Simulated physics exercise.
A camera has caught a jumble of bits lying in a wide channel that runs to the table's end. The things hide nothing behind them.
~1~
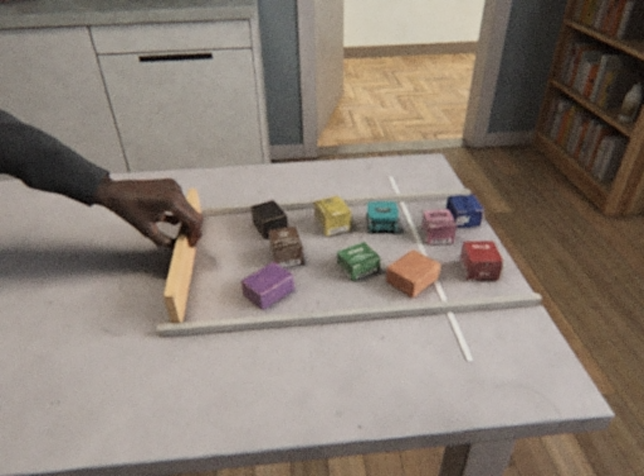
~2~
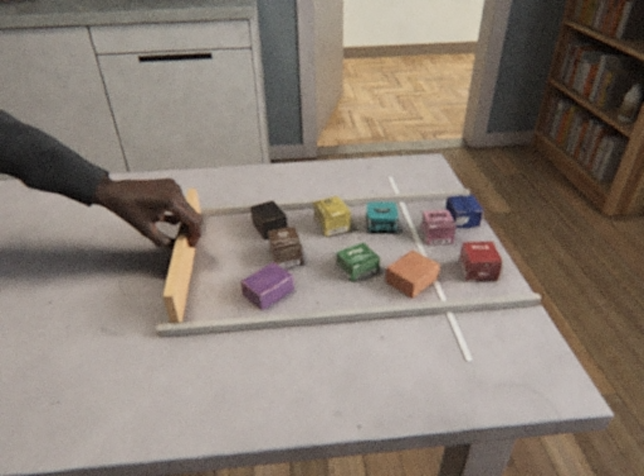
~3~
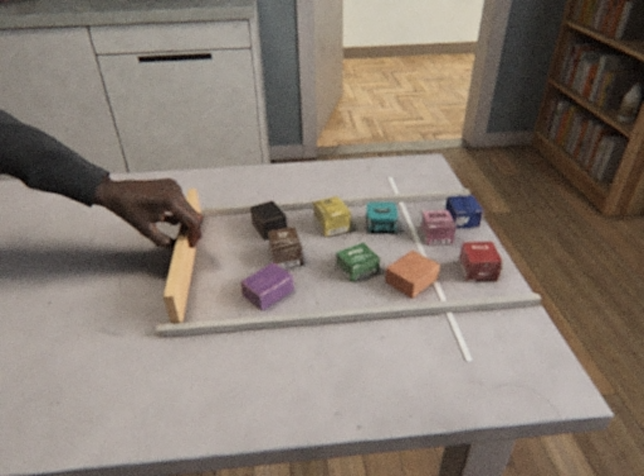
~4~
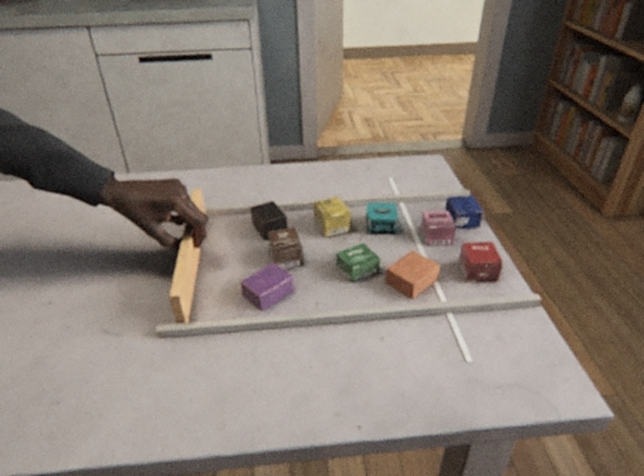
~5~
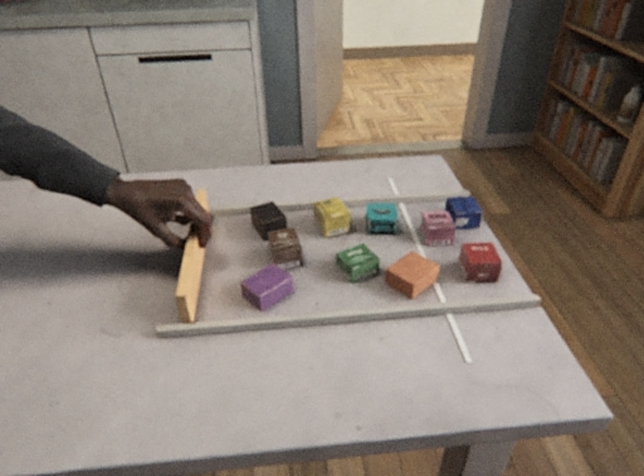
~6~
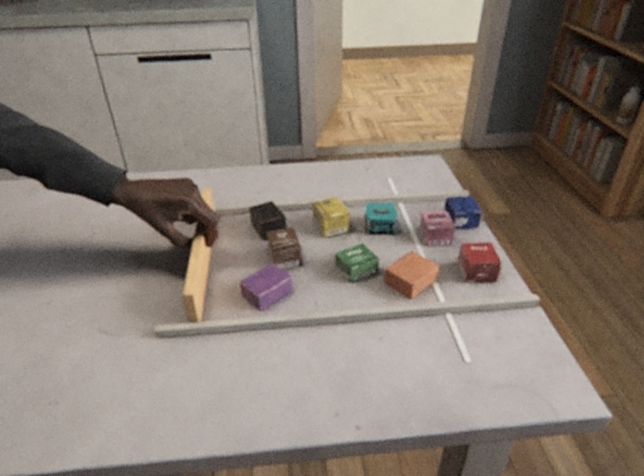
A wooden board, held upright by a person's hand, slid slightly to the right along a channel on the table, while the colorful little boxes ahead of it stayed put, untouched.
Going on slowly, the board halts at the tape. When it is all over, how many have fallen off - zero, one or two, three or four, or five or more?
The sweep knocks one or a pair off.
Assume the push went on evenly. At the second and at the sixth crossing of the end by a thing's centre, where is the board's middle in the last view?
The middle is near (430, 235) first and near (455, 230) after.
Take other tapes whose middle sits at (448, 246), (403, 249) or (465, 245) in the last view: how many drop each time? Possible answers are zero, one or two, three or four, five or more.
Lab note - count at each of the three spots: Either three or four; one or two; 5 or more.
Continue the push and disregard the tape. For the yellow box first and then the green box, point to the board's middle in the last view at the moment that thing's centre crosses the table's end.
The middle is at (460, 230) when it's the yellow box, and at (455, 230) when it's the green box.
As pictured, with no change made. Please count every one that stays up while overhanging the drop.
The number is 3.
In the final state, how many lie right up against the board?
Looks like 3 of them, all told.
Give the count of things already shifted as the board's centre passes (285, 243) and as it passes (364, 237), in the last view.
Up to then 3, and up to the other point 8.
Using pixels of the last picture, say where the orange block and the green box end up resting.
First object about (486, 278); second object about (468, 246).
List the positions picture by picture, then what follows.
The first picture shows blue box (464, 211); red box (481, 261); pink box (439, 227); board (186, 249); tape (421, 247).
The second picture shows red box (480, 261); board (185, 249).
The third picture shows pink box (438, 228); brown box (285, 248).
The fourth picture shows blue box (464, 212); green box (358, 262).
The fifth picture shows red box (480, 262); yellow box (331, 217).
The sixth picture shows blue box (463, 212); red box (479, 262); pink box (437, 228); board (202, 249); tape (419, 248).
Early on, none off yet; blue box at rest near (463, 212); red box at rest near (479, 262); pink box at rest near (437, 228).
A while later, none off yet; blue box at rest near (463, 212); red box at rest near (479, 262); pink box travelled a little near (447, 230).
Finally, the number that fall off is one or two; lost, blue box.
